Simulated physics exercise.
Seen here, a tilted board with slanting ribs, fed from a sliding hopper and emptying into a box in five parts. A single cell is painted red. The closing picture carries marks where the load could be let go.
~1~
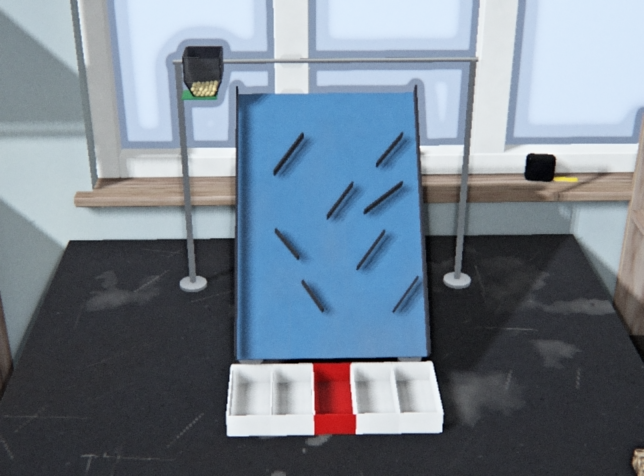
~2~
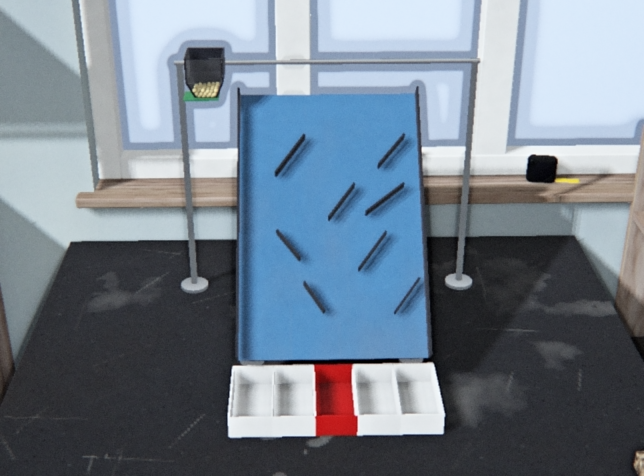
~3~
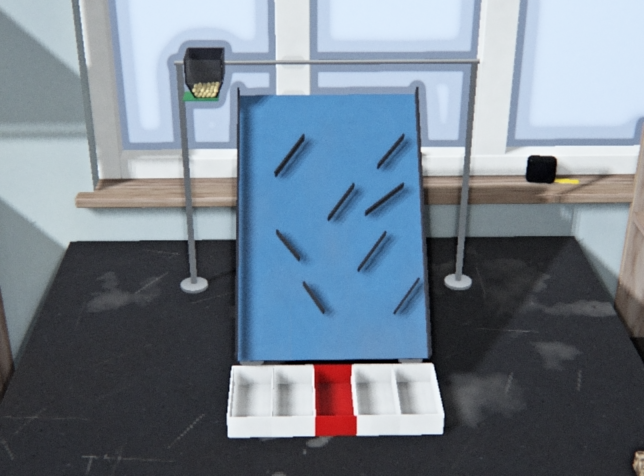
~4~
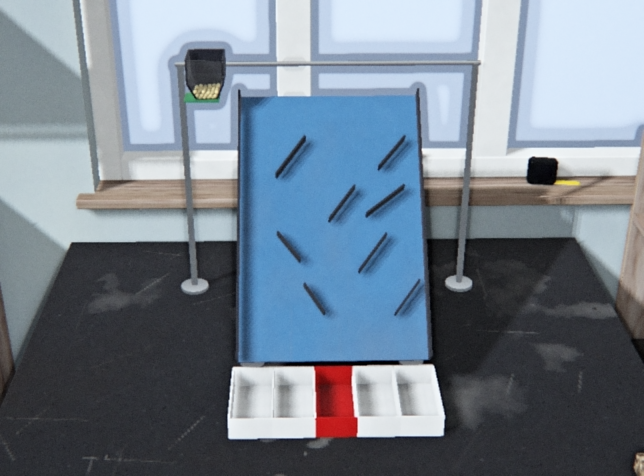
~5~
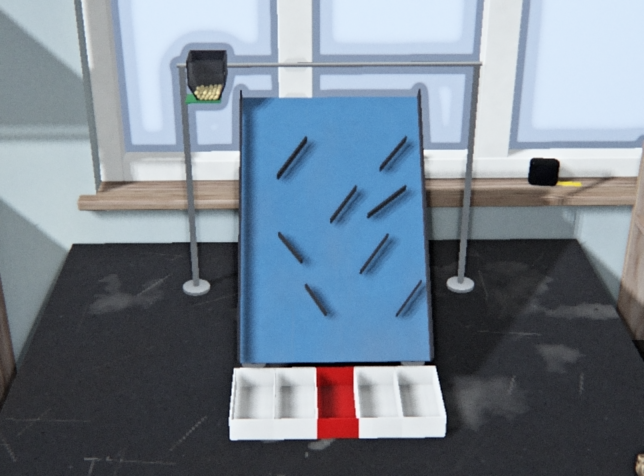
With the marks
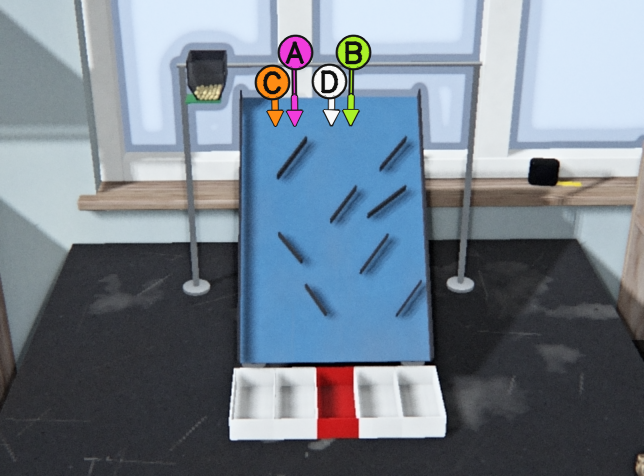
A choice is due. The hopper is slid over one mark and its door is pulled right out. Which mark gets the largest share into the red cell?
B is best.
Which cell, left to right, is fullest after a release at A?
The first.
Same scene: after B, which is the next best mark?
Mark D.
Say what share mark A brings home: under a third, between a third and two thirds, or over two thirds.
Under a third.
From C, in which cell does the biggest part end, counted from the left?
The first from the left.
On the marked copy, mark A meets the board at (294, 120); mark B meets the board at (350, 119); mark C meets the board at (275, 120); mark D meets the board at (331, 119).
With A, just a few in the red cell, the larger part in other cells, roughly a quarter outside the box.
With B, roughly half in the red cell, roughly a third in other cells, about a tenth outside the box.
With C, not one piece in the red cell, roughly two thirds in other cells, roughly a third outside the box.
With D, roughly a quarter in the red cell, roughly two thirds in other cells, about a tenth outside the box.
